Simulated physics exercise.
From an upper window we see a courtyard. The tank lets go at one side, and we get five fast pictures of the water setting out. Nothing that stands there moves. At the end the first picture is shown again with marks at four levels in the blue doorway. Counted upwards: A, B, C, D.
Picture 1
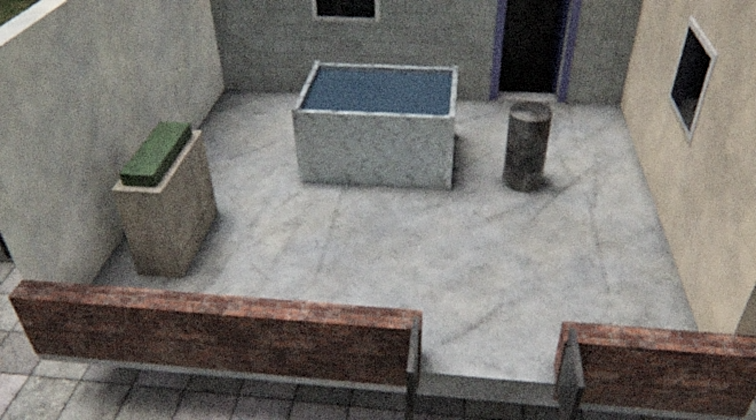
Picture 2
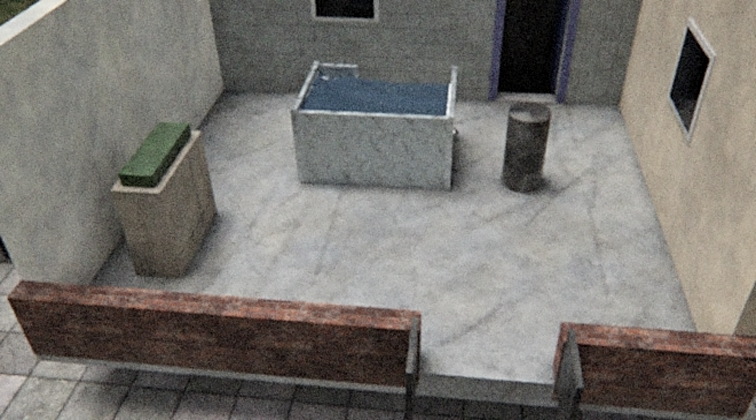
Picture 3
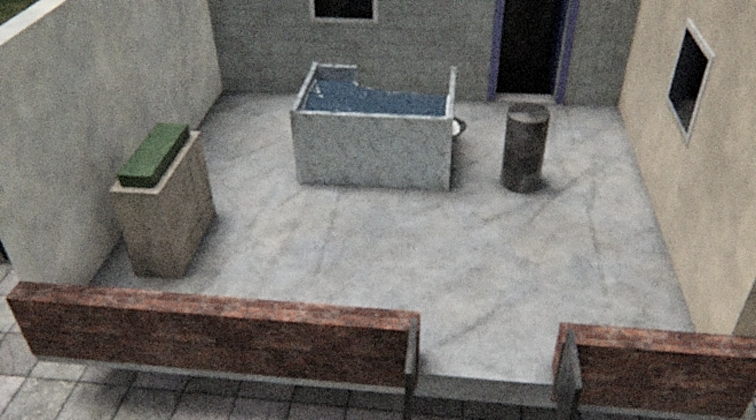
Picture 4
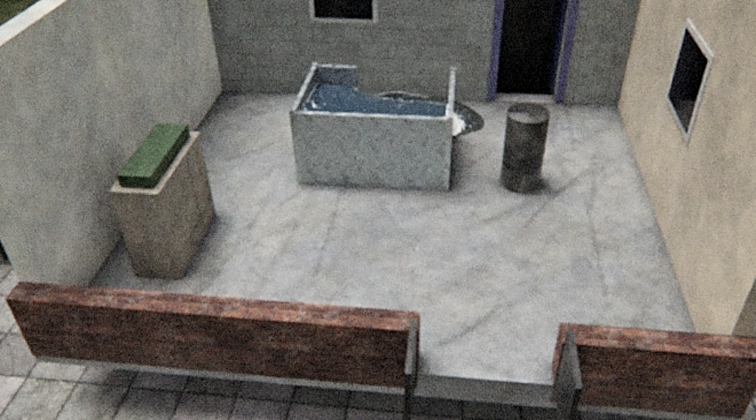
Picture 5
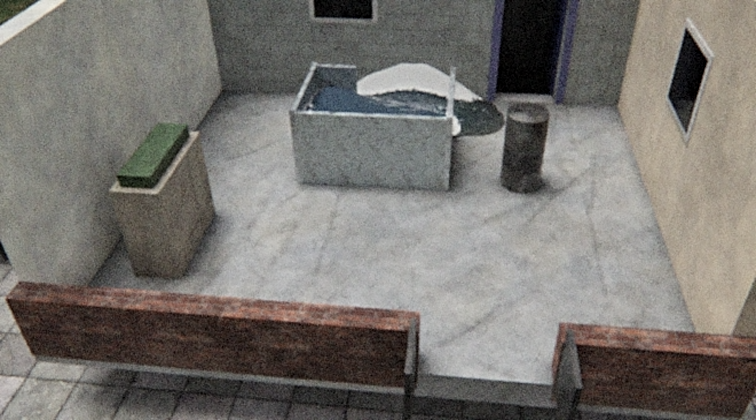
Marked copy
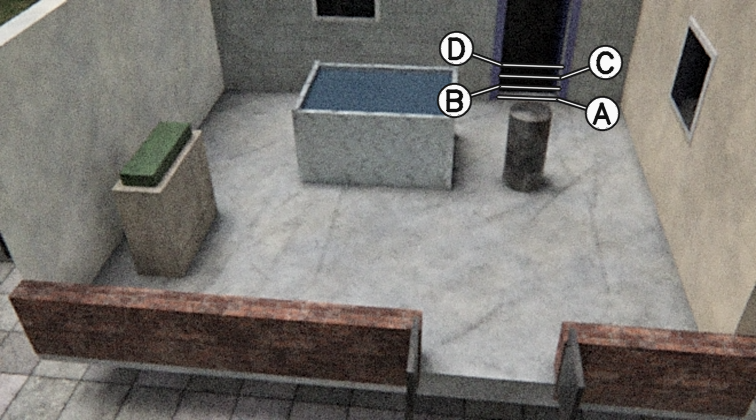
A walled courtyard with a pale stone floor is seen from an upper window, the view holding almost still. A pale tank of blue water stands near the grey back wall, between a tan block topped with green at left and a dark drum beside a blue-framed doorway, with low reddish walls in front. The water sinks and sloshes, then pours out behind the tank, spreading rightward in a dark, white-edged pool.
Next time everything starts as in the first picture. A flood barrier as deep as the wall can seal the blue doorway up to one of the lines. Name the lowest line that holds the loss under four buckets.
That is line B.
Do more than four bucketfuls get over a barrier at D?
No, not at all.
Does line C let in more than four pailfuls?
No.
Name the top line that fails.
A.
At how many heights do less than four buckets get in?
Three.
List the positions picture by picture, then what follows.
Water in the tank at rest, its middle at (379, 94); foot of the blue doorway at (527, 101); open gate at (492, 311), in the first frame.
Water covers 1 % of the ground, its front hidden from here, in the second frame.
Water covers 3 % of the ground, its front hidden from here, in the third frame.
Water covers 7 % of the ground, its front hidden from here, in the fourth frame.
Front seen at (484, 117), 9 % of the ground wet, in the fifth frame.
On the marked copy, A at (527, 98); B at (529, 87); C at (530, 76); D at (531, 65); from the bottom up A, B, C, D.
With A, about 10 bucketfuls get in.
With B, a splash gets over, under a bucket.
With C, nothing gets over.
With D, nothing gets over.
